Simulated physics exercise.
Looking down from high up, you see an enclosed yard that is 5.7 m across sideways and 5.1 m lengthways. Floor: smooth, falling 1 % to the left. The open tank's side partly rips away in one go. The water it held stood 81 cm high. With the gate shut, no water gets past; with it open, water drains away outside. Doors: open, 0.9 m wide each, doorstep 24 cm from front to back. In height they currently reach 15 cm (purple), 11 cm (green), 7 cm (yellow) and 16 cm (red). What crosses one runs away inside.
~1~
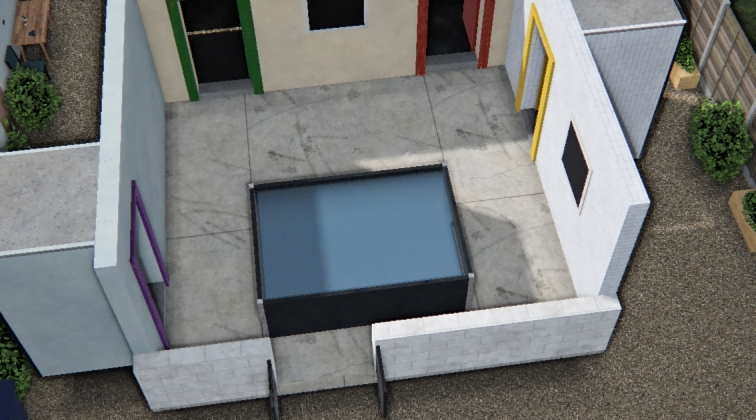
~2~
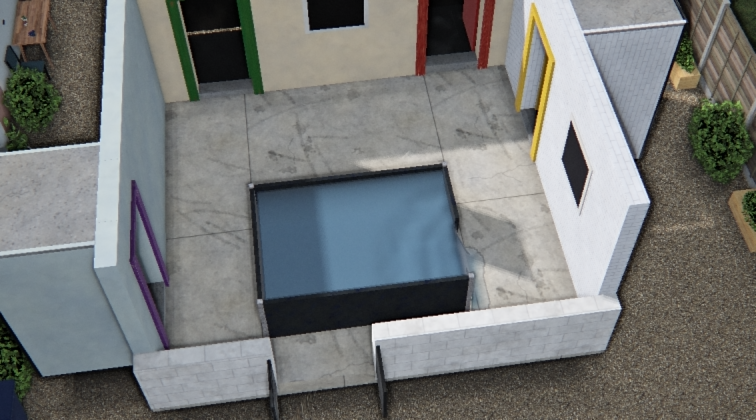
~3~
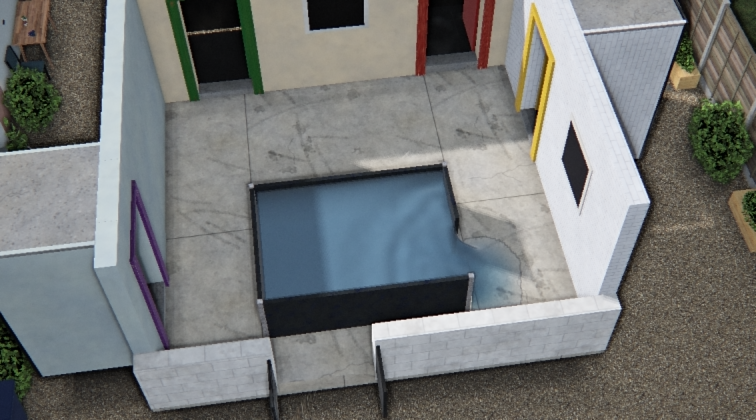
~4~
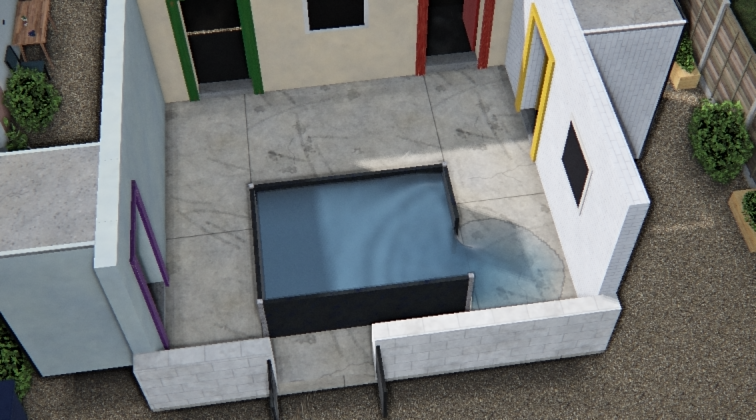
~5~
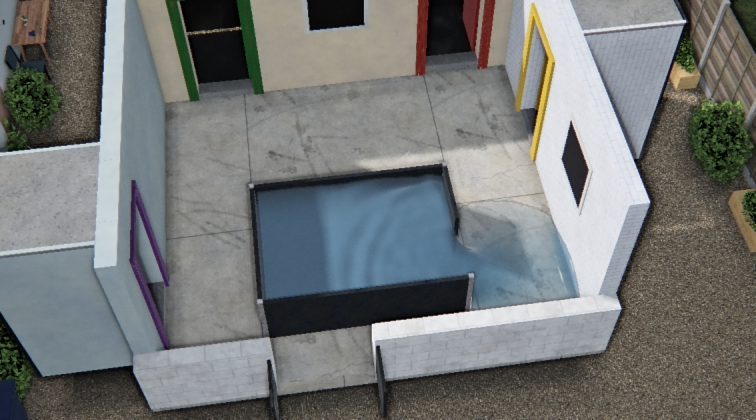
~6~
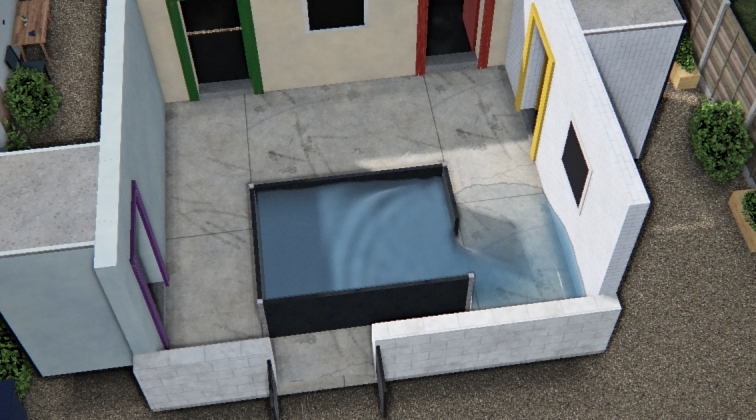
Water in the dark-walled open tank rippled and poured out through a gap in its right side, then fanned across the grey yard floor until it reached the white wall on the right.
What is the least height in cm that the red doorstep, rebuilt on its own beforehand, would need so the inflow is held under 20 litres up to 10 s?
Around 25 cm would be enough.
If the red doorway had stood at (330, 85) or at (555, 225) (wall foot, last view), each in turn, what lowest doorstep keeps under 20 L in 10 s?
Minimums: Roughly 10.5 cm and 36 cm.
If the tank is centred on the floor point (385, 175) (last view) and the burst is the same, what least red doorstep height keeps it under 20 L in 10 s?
Then close to 26 cm.
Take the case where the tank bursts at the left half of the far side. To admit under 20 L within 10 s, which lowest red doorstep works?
A height of around 12.5 cm.
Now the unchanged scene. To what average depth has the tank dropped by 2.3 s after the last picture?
Close to 45 cm deep on average.
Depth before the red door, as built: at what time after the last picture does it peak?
At roughly 1.8 s.
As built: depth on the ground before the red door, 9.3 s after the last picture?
You'd measure close to 15.0 cm there.
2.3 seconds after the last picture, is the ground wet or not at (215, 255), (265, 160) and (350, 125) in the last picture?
In the order asked: Untouched, untouched, soaked.
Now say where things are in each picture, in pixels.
The first picture shows the open tank at (358, 233) is whole and still, 81 cm deep; the red door at (455, 26) is dry.
In the second picture, the front is at (479, 264), 0.4 m from the gap at (459, 269); 0.2 m2 of floor is wet, 81 cm left at the back.
In the third picture, water pours out at (459, 271) and has run 0.8 m, to (516, 274); about 12 cm deep outside, 81 cm at the back.
In the fourth picture, water pours out at (459, 272) and has run 1.4 m, to (559, 276); about 8 cm deep outside, 81 cm at the back.
In the fifth picture, the gap is at (459, 272), the front 1.6 m out at a hidden place; the back of the open tank holds 81 cm.
In the sixth picture, the front is at (542, 192), 1.8 m from the gap at (459, 272); 3.6 m2 of floor is wet, 81 cm left at the back; 2.6 m in a straight line remain to the red door at (455, 26).
Then, 0.7 s after the last picture water covers 15 % of the floor, deepest (60 cm) near (566, 282); it has not reached the red door.
Then, 2.3 s after the last picture water covers 55 % of the floor, deepest (42 cm) near (537, 321); 31 cm at the red door, 28 litres in over its 16 cm doorstep.
Then, 9.3 s after the last picture water covers 100 % of the floor, deepest (24 cm) near (168, 382); 15 cm at the red door, 171 litres in over its 16 cm doorstep.
At the red door as built, the water peaked near 32 cm, 1.9 s after the last picture.
Run again over the same 10 s with other heights there, 46 litres in over 22.5 cm, 2 litres over 30.5 cm. The limit of 20 litres is kept from about 25 cm up.
